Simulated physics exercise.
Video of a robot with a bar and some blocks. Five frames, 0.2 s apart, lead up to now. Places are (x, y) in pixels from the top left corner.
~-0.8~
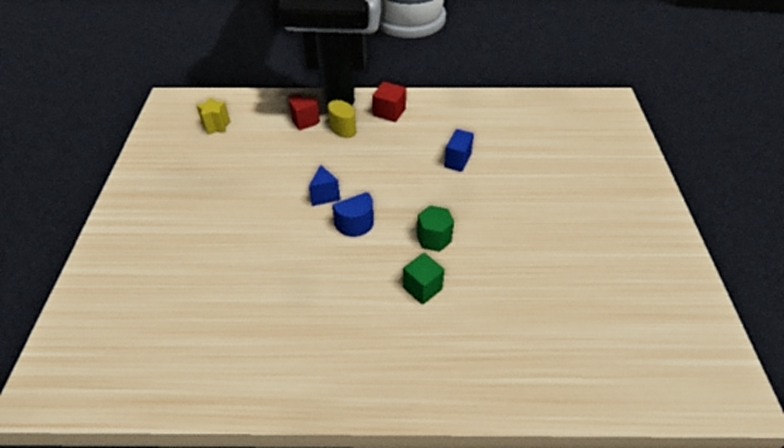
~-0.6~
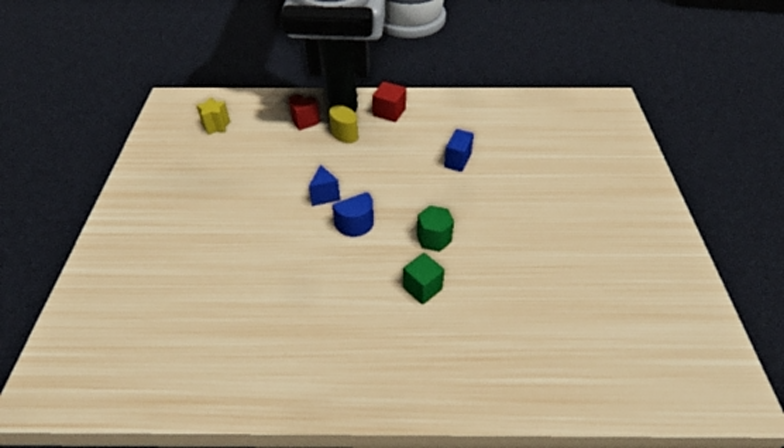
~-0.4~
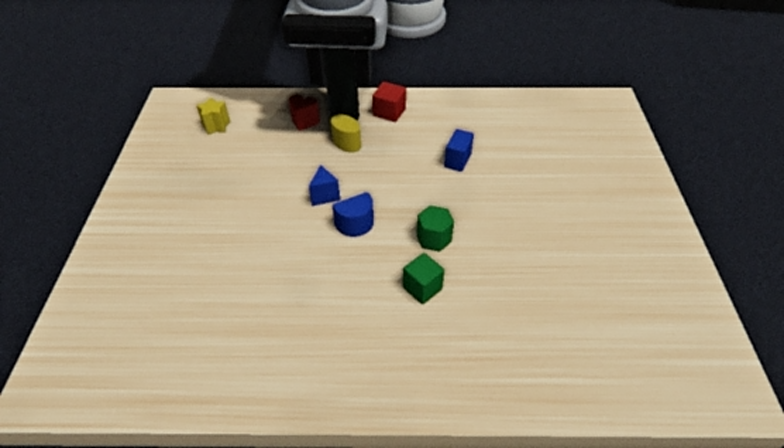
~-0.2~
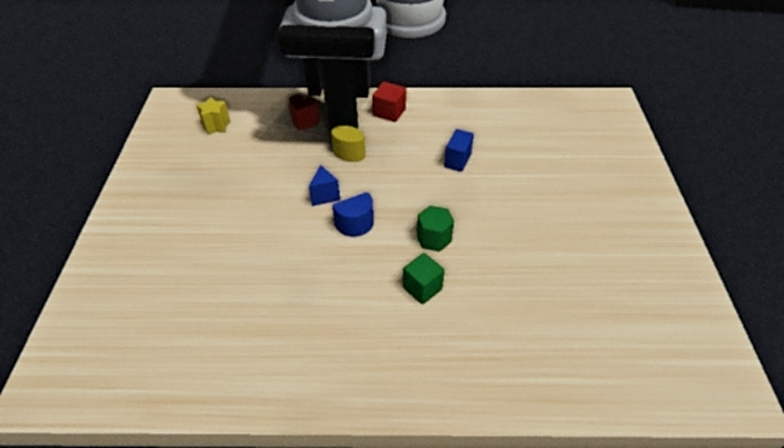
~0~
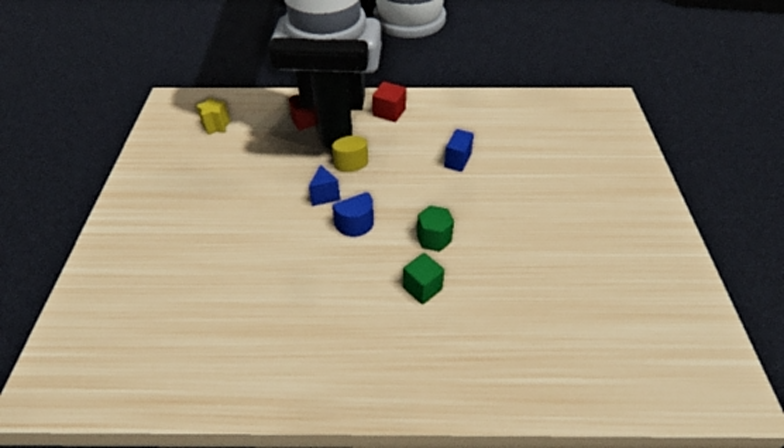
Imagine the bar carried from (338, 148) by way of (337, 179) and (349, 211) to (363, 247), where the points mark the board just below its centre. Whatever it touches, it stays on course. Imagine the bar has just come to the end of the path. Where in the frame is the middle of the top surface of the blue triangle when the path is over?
Its top centre is at about (316, 190).
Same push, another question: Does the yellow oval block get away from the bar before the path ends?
It seems so.
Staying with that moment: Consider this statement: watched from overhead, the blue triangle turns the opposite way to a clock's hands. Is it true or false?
False.
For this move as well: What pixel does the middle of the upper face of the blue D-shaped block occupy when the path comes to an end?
That would be at about pixel (374, 250).
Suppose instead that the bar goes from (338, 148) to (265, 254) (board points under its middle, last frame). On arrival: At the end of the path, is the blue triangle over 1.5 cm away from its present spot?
Yes, I think so.
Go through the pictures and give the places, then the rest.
In the first picture, tip of the bar (341, 102), middles of tops, red heart-shaped block (302, 101), blue triangle (322, 176), yellow oval block (341, 108), blue D-shaped block (355, 204).
In the second picture, bar (343, 109), yellow oval block (343, 113).
In the third picture, bar (345, 118), yellow oval block (345, 123).
In the fourth picture, bar (343, 128), yellow oval block (348, 133).
In the fifth picture, bar (338, 141), red heart-shaped block partly hidden, blue triangle (322, 176), yellow oval block (350, 143), blue D-shaped block (355, 204).
What follows on the original path. One third of the way, bar (336, 172); yellow oval block (364, 163), turned 80° anticlockwise.
Two thirds of the way, bar (348, 205); blue triangle (316, 190), turned 20° clockwise; yellow oval block (367, 165), turned 95° anticlockwise; blue D-shaped block (358, 212).
At the end, bar (363, 240); red heart-shaped block unmoved; blue triangle (316, 190), turned 20° clockwise; yellow oval block (367, 165), turned 95° anticlockwise; blue D-shaped block (374, 250).
